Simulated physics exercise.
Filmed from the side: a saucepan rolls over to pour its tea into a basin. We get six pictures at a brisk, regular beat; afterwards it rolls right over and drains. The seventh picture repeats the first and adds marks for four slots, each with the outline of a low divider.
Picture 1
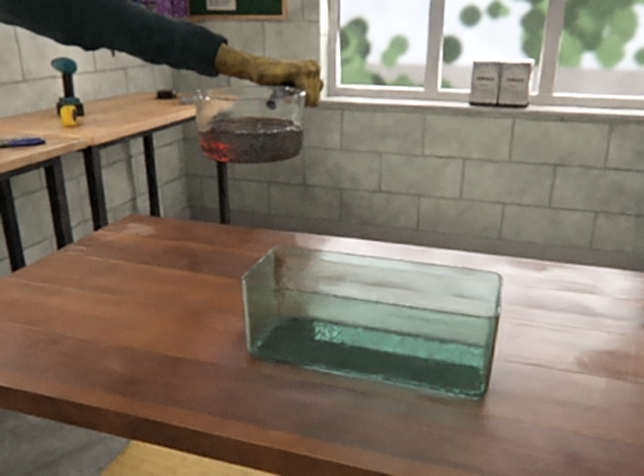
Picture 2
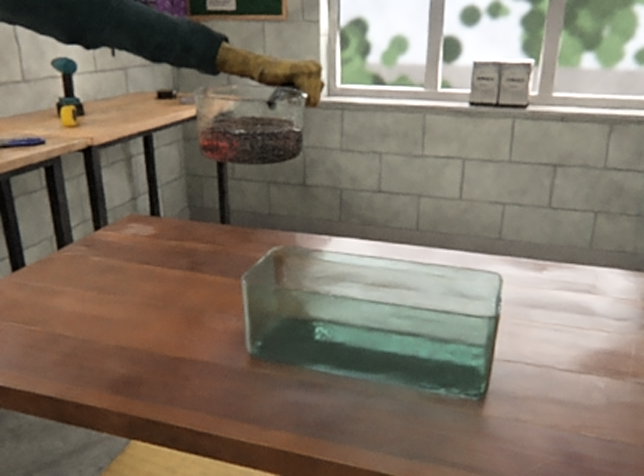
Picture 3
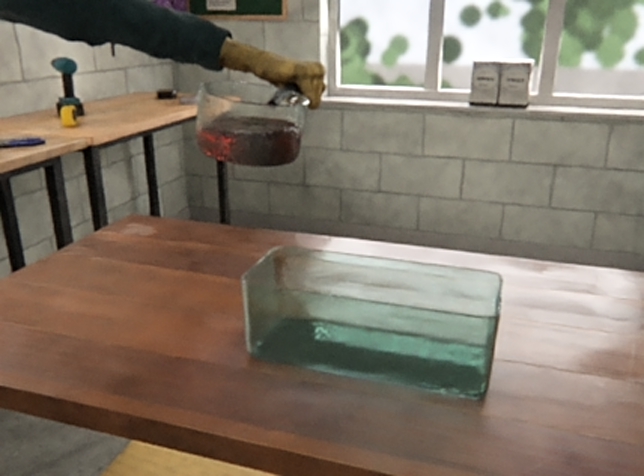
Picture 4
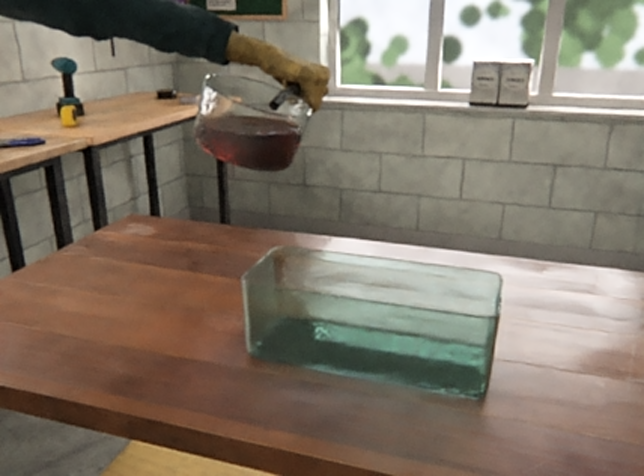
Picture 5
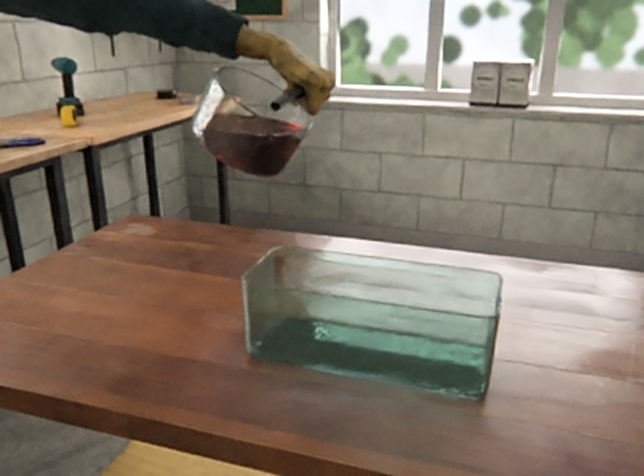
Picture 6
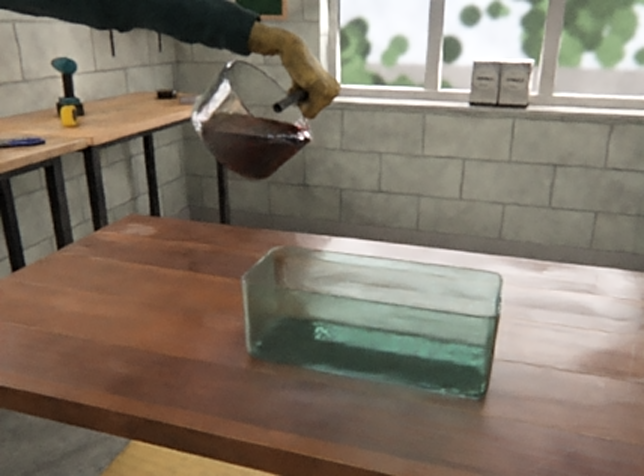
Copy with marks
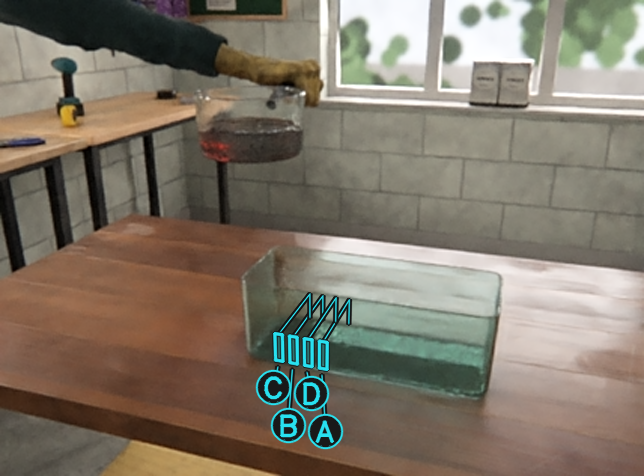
The clip shows a gloved hand holding a clear container of dark reddish liquid above a wooden table with a rectangular glass basin, then gradually tilting the container rightward until the liquid reaches its lip.
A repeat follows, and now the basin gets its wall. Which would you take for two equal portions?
A works best here.
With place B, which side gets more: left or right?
The right one.
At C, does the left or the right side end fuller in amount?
The right side.
On the marked copy, A at (321, 374); B at (292, 369); C at (277, 366); D at (307, 372).
Choosing A, about 47 % ends left of the wall and 51 % right of it.
Choosing B, about 7 % ends left of the wall and 91 % right of it.
Choosing C, about 7 % ends left of the wall and 91 % right of it.
Choosing D, about 14 % ends left of the wall and 85 % right of it.
